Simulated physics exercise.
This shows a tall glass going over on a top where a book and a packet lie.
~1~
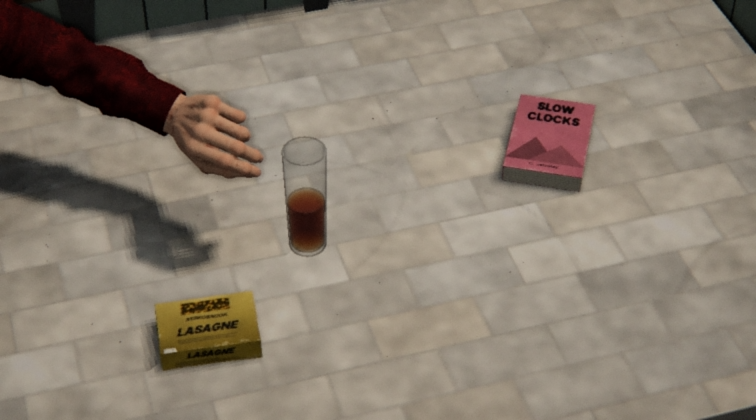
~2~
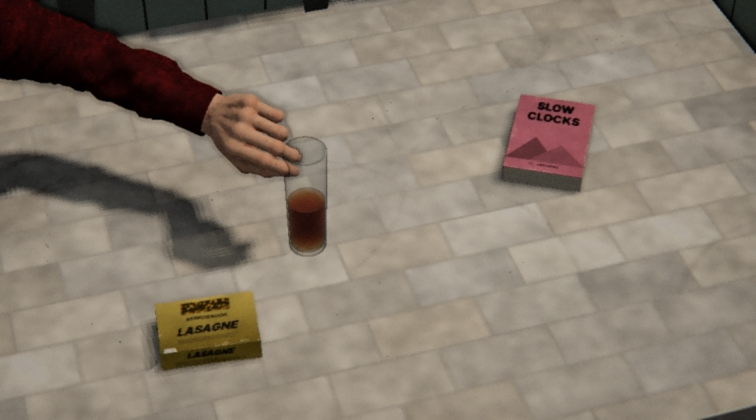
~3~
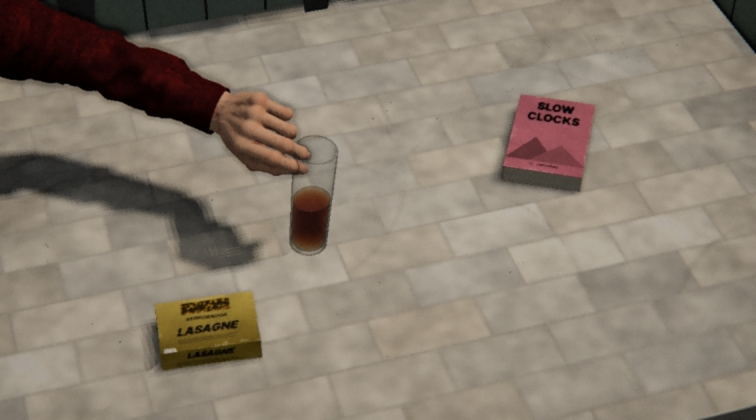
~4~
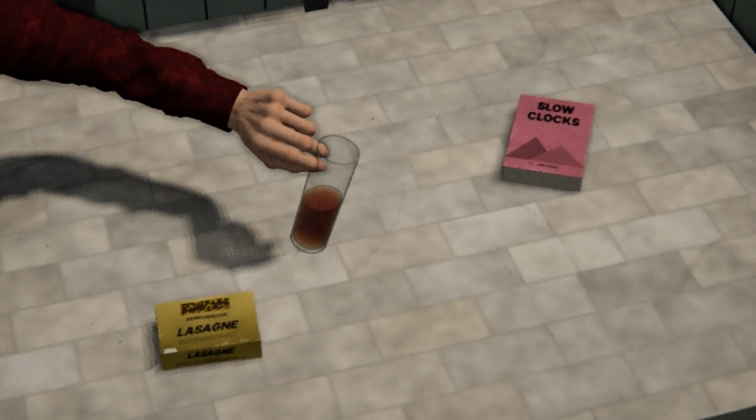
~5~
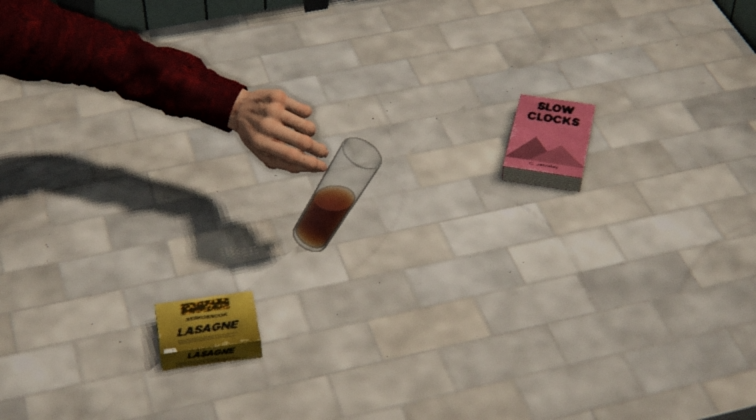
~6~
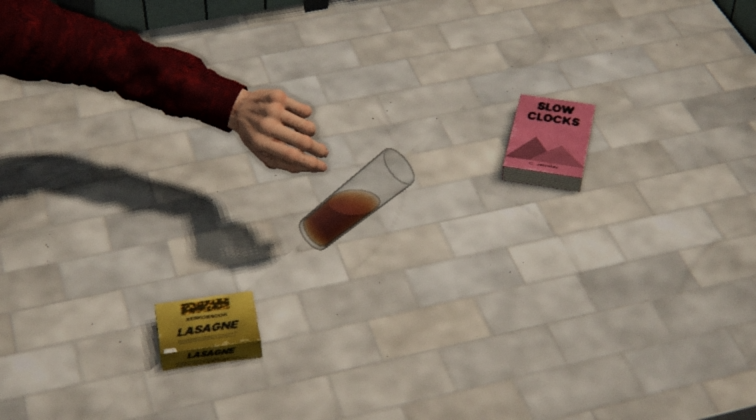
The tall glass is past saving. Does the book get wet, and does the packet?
My prediction: The book will come through wet; the packet will come through dry.
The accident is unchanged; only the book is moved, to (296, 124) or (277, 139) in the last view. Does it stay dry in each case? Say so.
The first try leaves it free of the spill; the second leaves it free of the spill.
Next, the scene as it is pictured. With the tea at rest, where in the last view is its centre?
In the last view, its middle sits roughly at (627, 245).
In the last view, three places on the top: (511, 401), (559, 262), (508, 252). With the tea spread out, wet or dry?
Checking each in turn gives out of the spill, in the spill and in the spill.
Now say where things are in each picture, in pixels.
It stands upright; tall glass (306, 197) about half full; book (550, 135); packet (207, 321), in the first picture.
Pushed off balance; tall glass about half full, surface at (306, 201), in the second picture.
Pushed off balance; tall glass (312, 196) about half full; packet (207, 321), in the third picture.
Pushed off balance; tall glass about half full, surface at (322, 198); book (550, 135), in the fourth picture.
It is falling; tall glass (336, 195) tipped 25°, in the fifth picture.
It is falling; tall glass (357, 200) tipped 45°; book (550, 135); packet (207, 321), in the sixth picture.
Shortly, the puddle covers about as much as a plate; the book is soaking at its edge; the packet is still dry.
Then, the puddle covers about as much as a tray; the book is soaking at its edge; the packet is still dry.
At the finish, the puddle covers about as much as a tray; the book is soaking at its edge; the packet is still dry.
